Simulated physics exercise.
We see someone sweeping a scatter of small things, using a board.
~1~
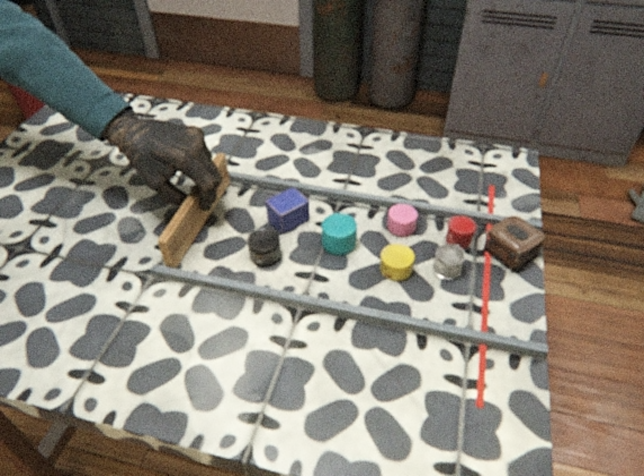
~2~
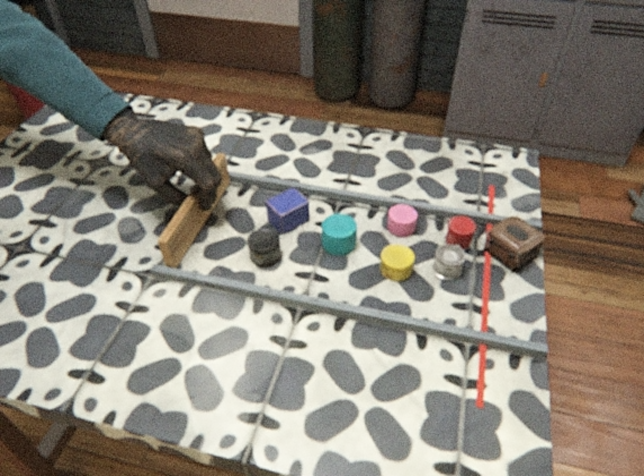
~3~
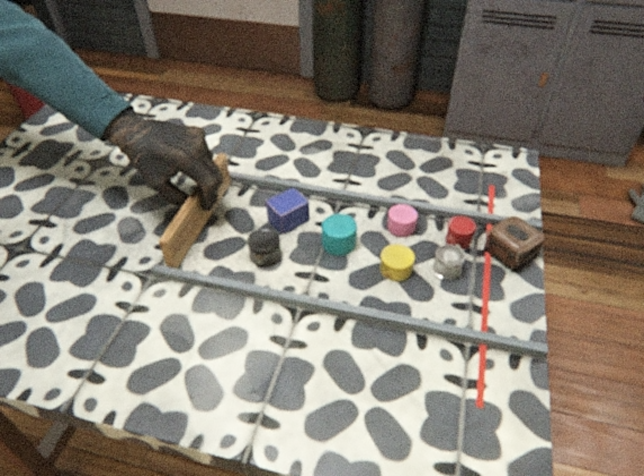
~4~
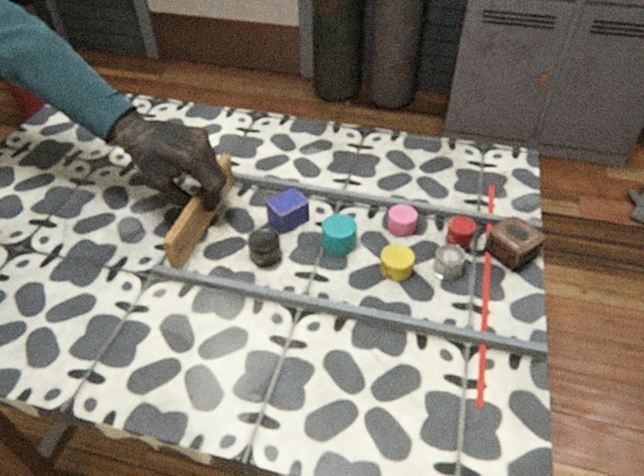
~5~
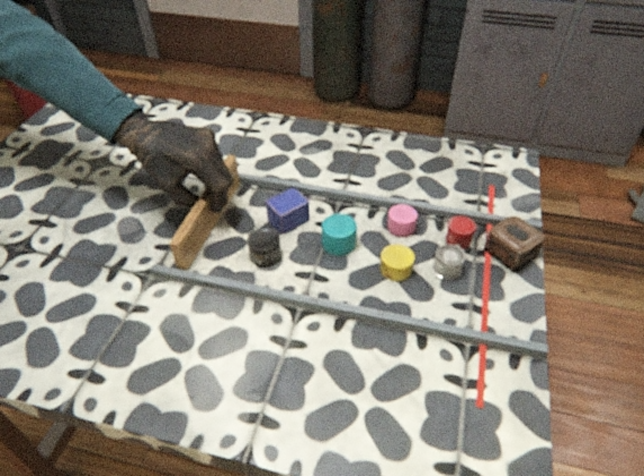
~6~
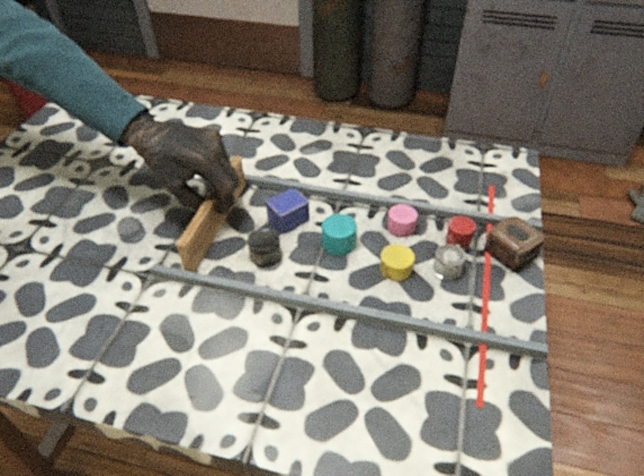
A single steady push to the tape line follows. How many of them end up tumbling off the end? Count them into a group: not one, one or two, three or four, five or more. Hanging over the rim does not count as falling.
Group: One or two.
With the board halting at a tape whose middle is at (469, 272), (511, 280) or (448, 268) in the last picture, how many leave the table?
In that order 1, 5 and 1.
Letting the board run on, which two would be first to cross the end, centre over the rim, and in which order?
Order, earliest first: Brown case, red tin.
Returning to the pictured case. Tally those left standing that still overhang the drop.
3 overhanging.
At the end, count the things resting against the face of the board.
In contact: 3.
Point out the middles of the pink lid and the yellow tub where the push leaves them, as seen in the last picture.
First object: (536, 239); second object: (537, 298).
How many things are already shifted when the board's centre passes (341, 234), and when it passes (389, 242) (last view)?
That makes 3 at the first spot and 7 at the second.
Soon after, none off yet; brown case at rest near (514, 243); red tin at rest near (460, 234); white pot at rest near (449, 262).
In the end, the number that fall off is one or two; gone, red tin and brown case.
